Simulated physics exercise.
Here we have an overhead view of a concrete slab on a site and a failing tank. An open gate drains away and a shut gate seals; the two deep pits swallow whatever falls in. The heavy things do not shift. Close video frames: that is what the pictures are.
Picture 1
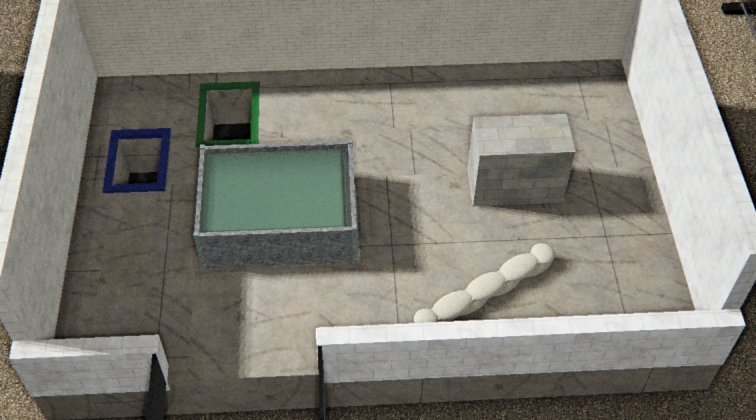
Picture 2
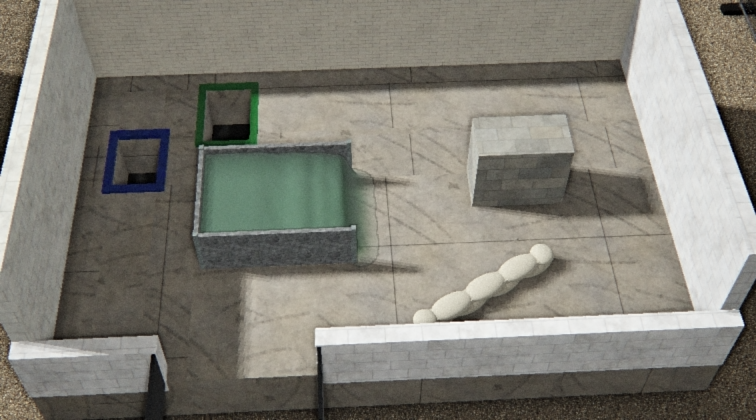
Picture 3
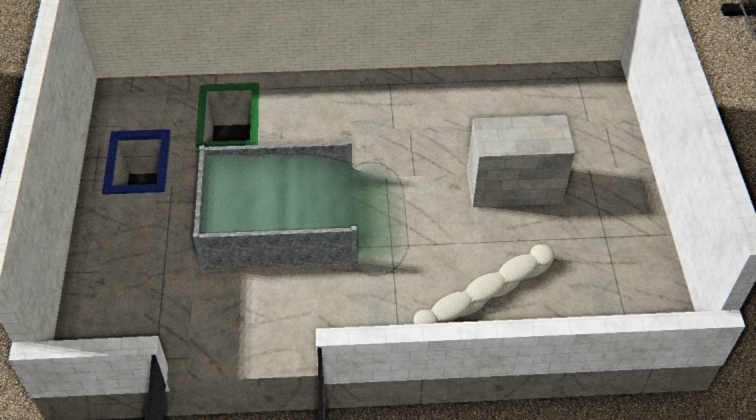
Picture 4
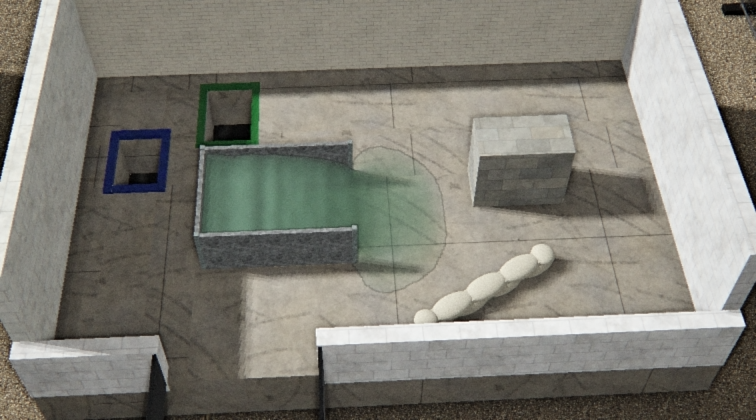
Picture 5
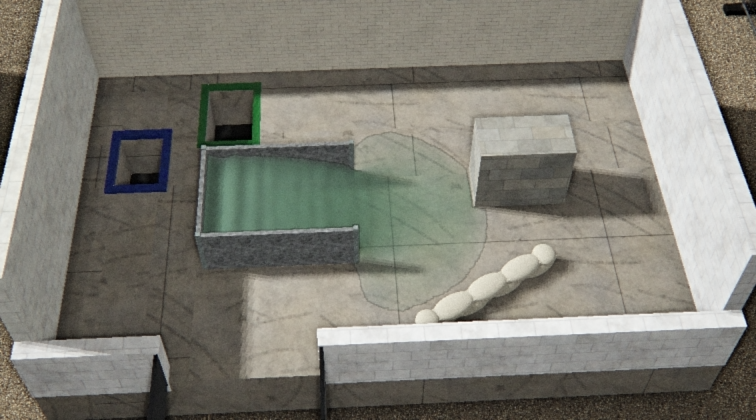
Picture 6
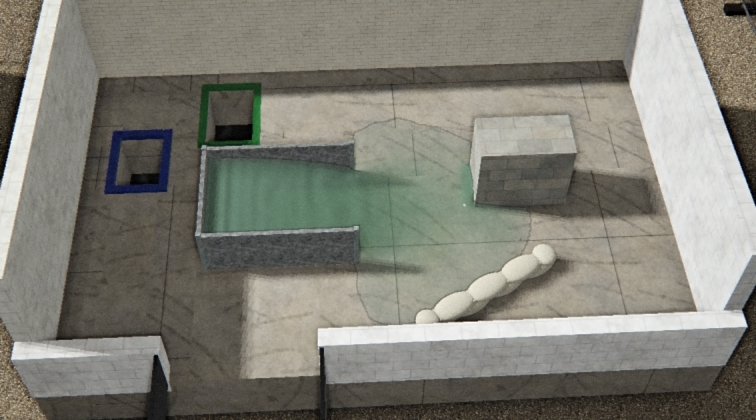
The clip shows an open tank of green water standing still on a walled slab, then its right side opens and water pours out, spreading rightward across the floor to a grey block and a row of pale bags.
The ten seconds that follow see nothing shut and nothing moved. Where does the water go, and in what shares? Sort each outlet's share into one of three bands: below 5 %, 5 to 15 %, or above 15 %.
Shares: The gate gets below 5 %; the green pit gets 5 to 15 %; the blue pit gets below 5 %.
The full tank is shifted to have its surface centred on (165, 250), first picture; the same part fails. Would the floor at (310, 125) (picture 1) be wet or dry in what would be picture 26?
That spot would be not reached.
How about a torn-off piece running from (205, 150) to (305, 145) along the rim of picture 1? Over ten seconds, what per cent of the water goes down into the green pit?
I'd estimate the green pit takes around 55 percent.
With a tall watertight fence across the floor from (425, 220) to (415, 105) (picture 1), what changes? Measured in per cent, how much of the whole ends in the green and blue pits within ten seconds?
The green pit gets 15 per cent and the blue pit gets 0 per cent.
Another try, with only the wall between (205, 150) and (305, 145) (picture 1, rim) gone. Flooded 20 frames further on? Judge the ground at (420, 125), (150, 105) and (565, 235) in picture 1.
Spot by spot: Soaked through, then soaked through, then unaffected.
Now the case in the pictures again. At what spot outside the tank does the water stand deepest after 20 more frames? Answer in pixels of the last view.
Point to roughly (606, 61).
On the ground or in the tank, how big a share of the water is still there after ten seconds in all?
Estimate: Near 88 %.
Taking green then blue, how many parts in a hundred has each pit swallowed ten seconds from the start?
About 10 and 0 per cent.
A moment on, water covers 25 % of the floor; the gate 0 %, the green pit 0 %, the blue pit 0 %.
Next, water covers 35 % of the floor; the gate 0 %, the green pit 0 %, the blue pit 0 %.
Then, water covers 50 % of the floor; the gate 0 %, the green pit 0 %, the blue pit 0 %.
Later, water covers 70 % of the floor; the gate 1 %, the green pit 1 %, the blue pit 0 %.
In the end, water covers 90 % of the floor; the gate 3 %, the green pit 9 %, the blue pit 0 %.
